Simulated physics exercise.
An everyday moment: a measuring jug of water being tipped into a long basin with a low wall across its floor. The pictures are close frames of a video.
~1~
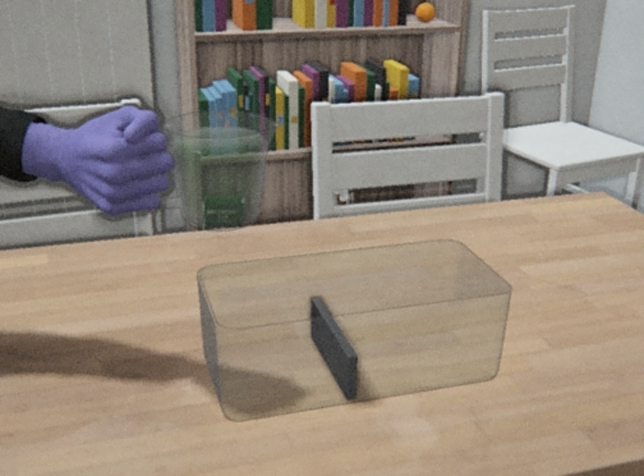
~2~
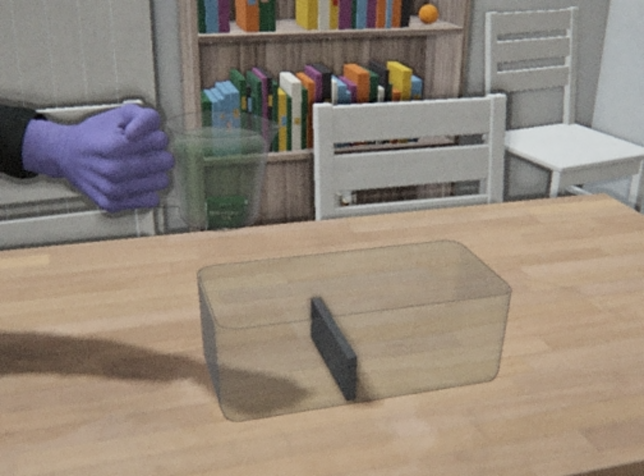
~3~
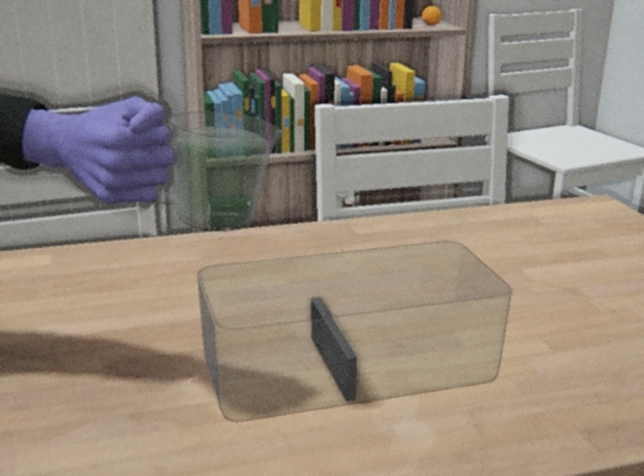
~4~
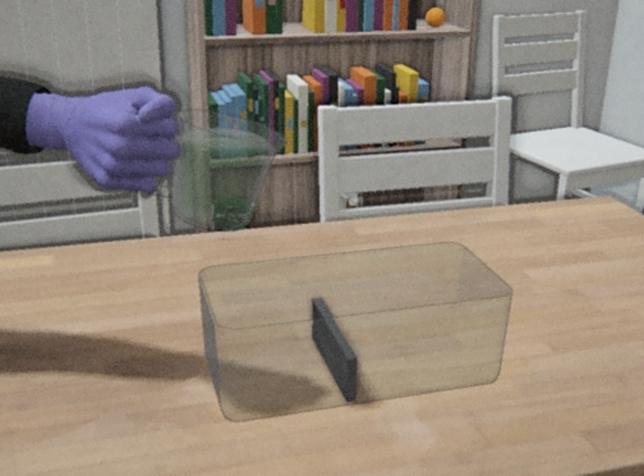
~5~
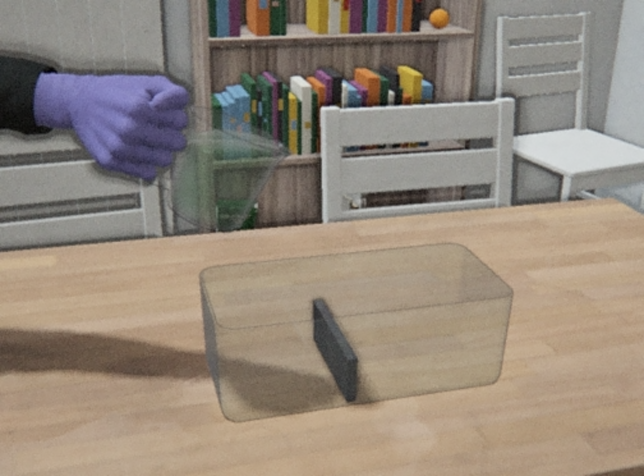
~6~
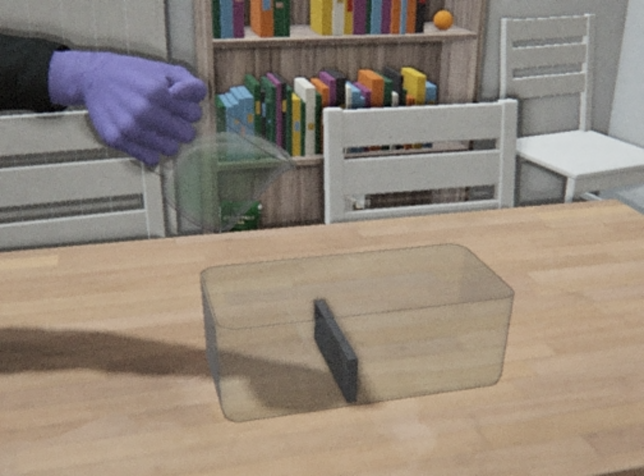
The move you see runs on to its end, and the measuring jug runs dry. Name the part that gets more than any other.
Most lies in the left part.
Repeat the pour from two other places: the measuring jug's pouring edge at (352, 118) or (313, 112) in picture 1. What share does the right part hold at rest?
The first gives 95 %, the second 95 %.
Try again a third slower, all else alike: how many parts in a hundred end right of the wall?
It comes to 45 per cent or so.
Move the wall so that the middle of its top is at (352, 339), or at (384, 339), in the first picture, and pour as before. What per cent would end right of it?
Near 10 % and 15 %.
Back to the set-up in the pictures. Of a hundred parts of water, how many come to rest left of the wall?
Some 65 per cent.
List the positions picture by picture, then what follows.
In the first frame, it leans 0°; its right rim is at (279, 122); the water meets the walls at (170, 141) and (265, 134); the long basin's rim runs from (207, 299) to (485, 265); the wall's top is at (333, 326).
In the second frame, it leans 2°; its right rim is at (280, 124); the water meets the walls at (170, 140) and (265, 135).
In the third frame, it leans 6°; its right rim is at (283, 129); the water meets the walls at (173, 139) and (268, 138).
In the fourth frame, it leans 14°; its right rim is at (288, 138); the water meets the walls at (178, 138) and (273, 140).
In the fifth frame, it leans 24°; its right rim is at (293, 151); the water meets the walls at (181, 145) and (282, 145).
In the sixth frame, it leans 36°; its right rim is at (295, 165); the water meets the walls at (179, 156) and (288, 155); 1 per cent is over the edge.
A moment on, the tilt is 100° and 42 per cent is still to pour, 7 is left of the wall and 17 right of it.
Next, the tilt is 105° and 7 per cent is still to pour, 52 is left of the wall and 29 right of it.
Then the tilt is 105° and 0 per cent is still to pour, 65 is left of the wall and 30 right of it.
Later the tilt is 105° and 0 per cent is still to pour, 67 is left of the wall and 31 right of it.
At rest 67 per cent lies left of the wall, 31 right of it and 2 outside.
